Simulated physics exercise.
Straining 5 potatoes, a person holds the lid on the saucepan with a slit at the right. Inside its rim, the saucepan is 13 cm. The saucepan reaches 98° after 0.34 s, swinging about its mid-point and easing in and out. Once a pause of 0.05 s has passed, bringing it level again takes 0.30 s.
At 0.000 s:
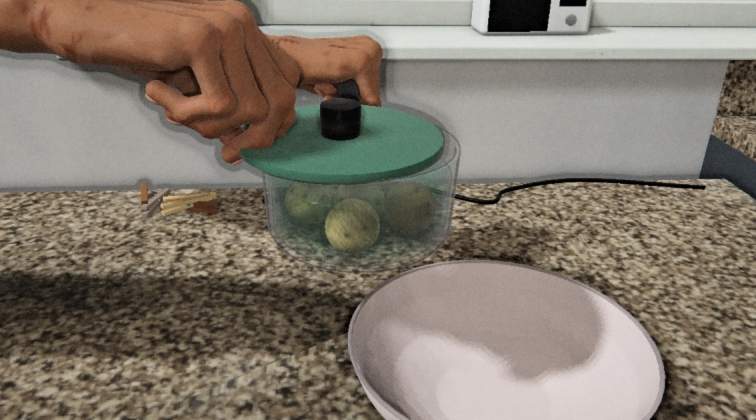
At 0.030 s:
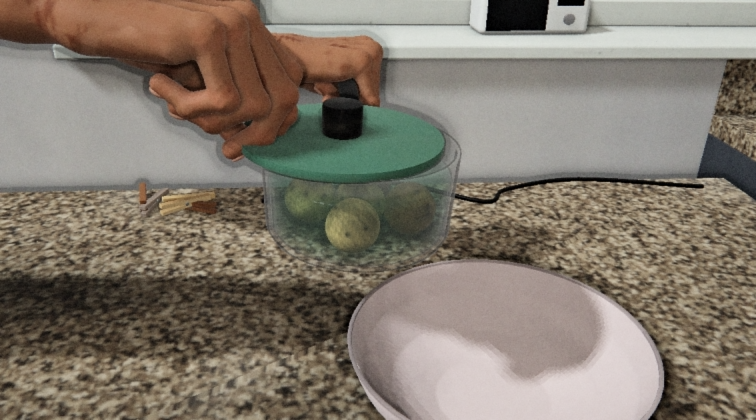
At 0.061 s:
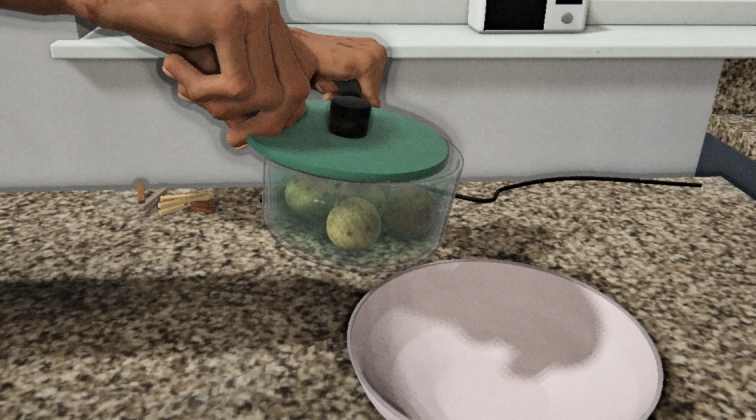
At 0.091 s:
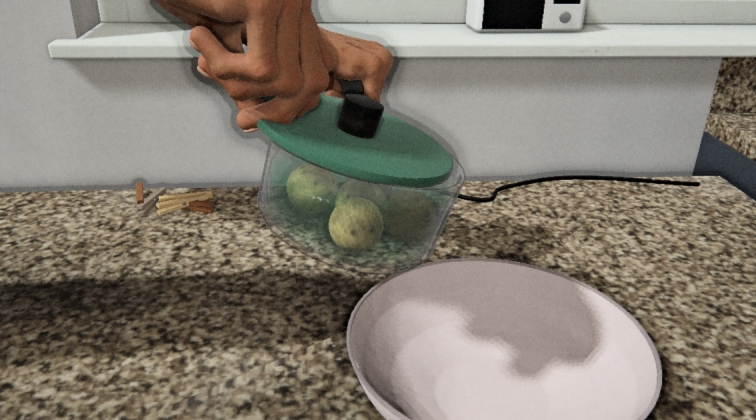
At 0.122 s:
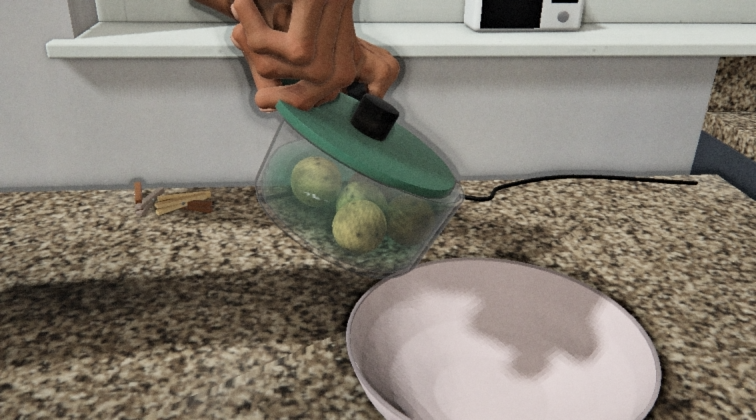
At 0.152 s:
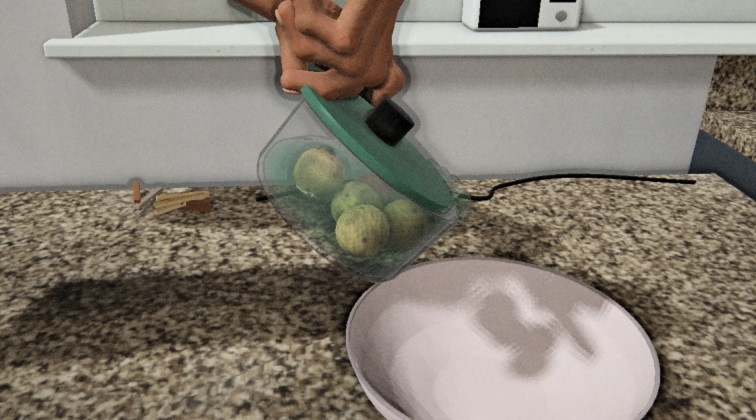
On a speckled kitchen counter, two hands held a green lid on a clear pot of round, greenish potatoes and steadily tilted it to the right, beside a pale bowl, as the potatoes shifted inside.
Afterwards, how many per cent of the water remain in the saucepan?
About 42 per cent.
By 0.29 s the tilt is 92° and 77 per cent of the water is still in the saucepan.
By 0.38 s the tilt is 98° and 62 per cent of the water is still in the saucepan.
By 0.49 s the tilt is 74° and 49 per cent of the water is still in the saucepan.
By 0.60 s the tilt is 20° and 42 per cent of the water is still in the saucepan.
At rest 42 per cent of the water is still in the saucepan.
